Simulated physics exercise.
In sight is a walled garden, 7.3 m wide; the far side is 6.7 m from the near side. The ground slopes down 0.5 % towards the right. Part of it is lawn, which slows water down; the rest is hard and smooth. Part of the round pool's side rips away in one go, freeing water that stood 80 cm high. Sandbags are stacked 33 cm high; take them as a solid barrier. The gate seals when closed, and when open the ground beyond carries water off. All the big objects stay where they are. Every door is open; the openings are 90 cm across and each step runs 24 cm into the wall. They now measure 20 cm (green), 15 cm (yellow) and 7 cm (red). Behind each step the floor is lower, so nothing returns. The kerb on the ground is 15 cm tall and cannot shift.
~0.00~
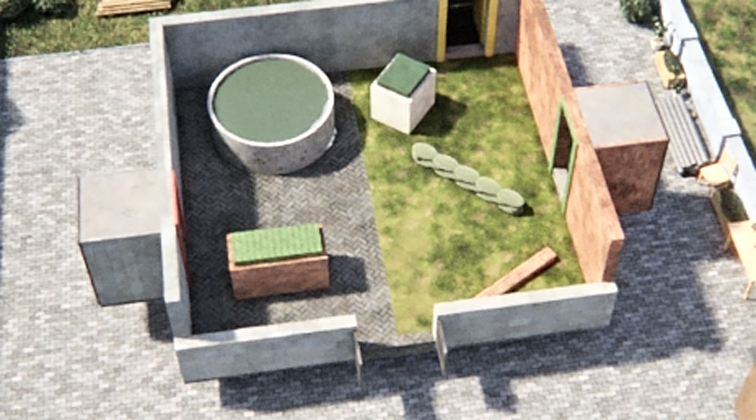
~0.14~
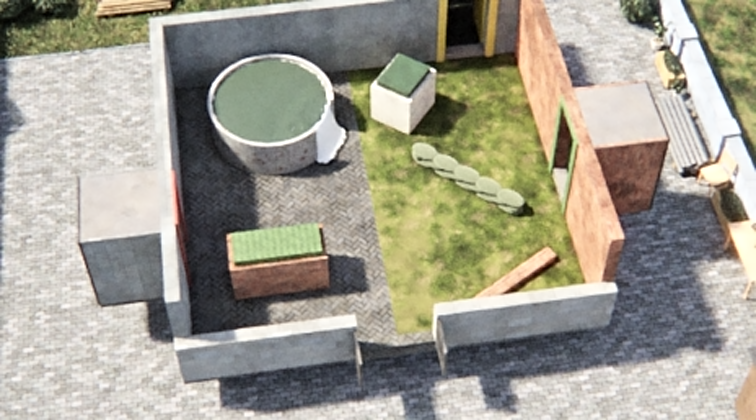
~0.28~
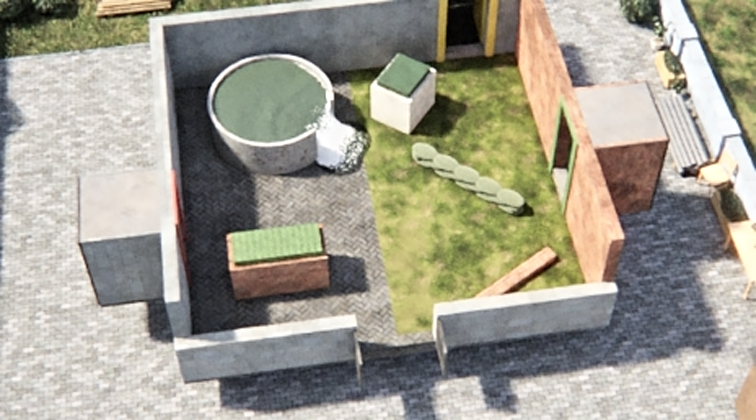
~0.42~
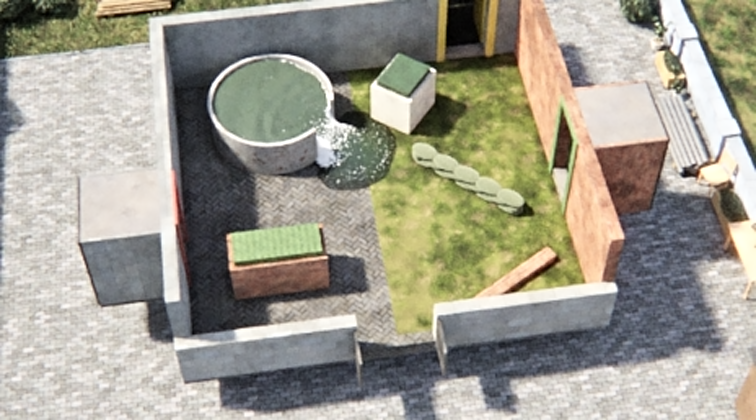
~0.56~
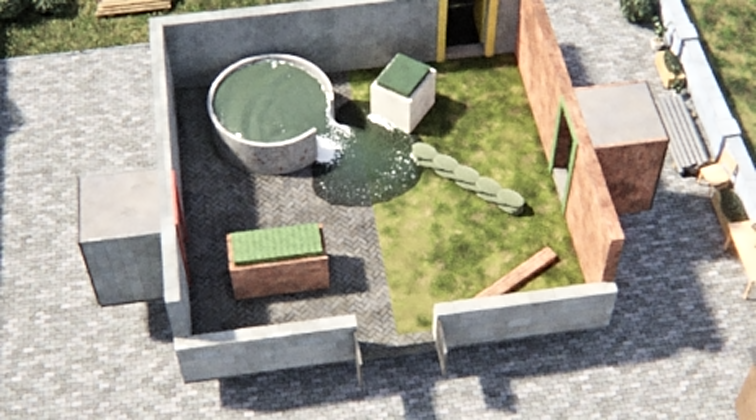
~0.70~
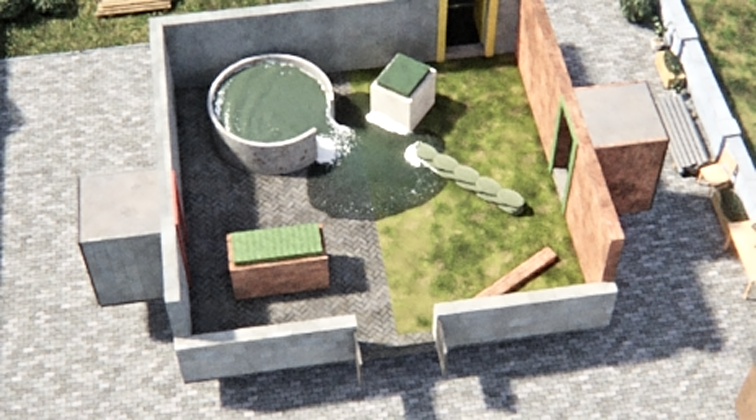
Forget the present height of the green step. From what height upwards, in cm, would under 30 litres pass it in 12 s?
Close to 8 cm is just enough.
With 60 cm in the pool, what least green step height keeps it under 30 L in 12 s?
Some 5.5 cm.
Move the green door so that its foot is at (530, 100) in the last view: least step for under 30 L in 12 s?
Roughly 7.5 cm.
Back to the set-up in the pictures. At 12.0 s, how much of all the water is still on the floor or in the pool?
About 90 per cent.
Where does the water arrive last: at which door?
Last comes the red one.
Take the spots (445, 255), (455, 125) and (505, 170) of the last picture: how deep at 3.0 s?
Roughly 9, 5 and 4 cm, in turn.
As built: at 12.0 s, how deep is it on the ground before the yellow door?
Some 10.0 cm.
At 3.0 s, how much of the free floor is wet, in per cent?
Near 55 per cent is wet.
After 1.4 s water covers 25 % of the floor, deepest (44 cm) near (332, 144); it has not reached the green door.
After 3.0 s water covers 55 % of the floor, deepest (30 cm) near (332, 144); it has not reached the green door.
After 12.0 s water covers 90 % of the floor, deepest (12 cm) near (548, 174); 10 cm at the green door, 0 litres in over its 20 cm step.
At the green door as built, the water arrived by 3.1 s and peaked near 14 cm at 4.2 s.
Run again over the same 12 s with other heights there, 49 litres in over 7 cm, 13 litres over 9.5 cm. The limit of 30 litres is kept from about 8 cm up.
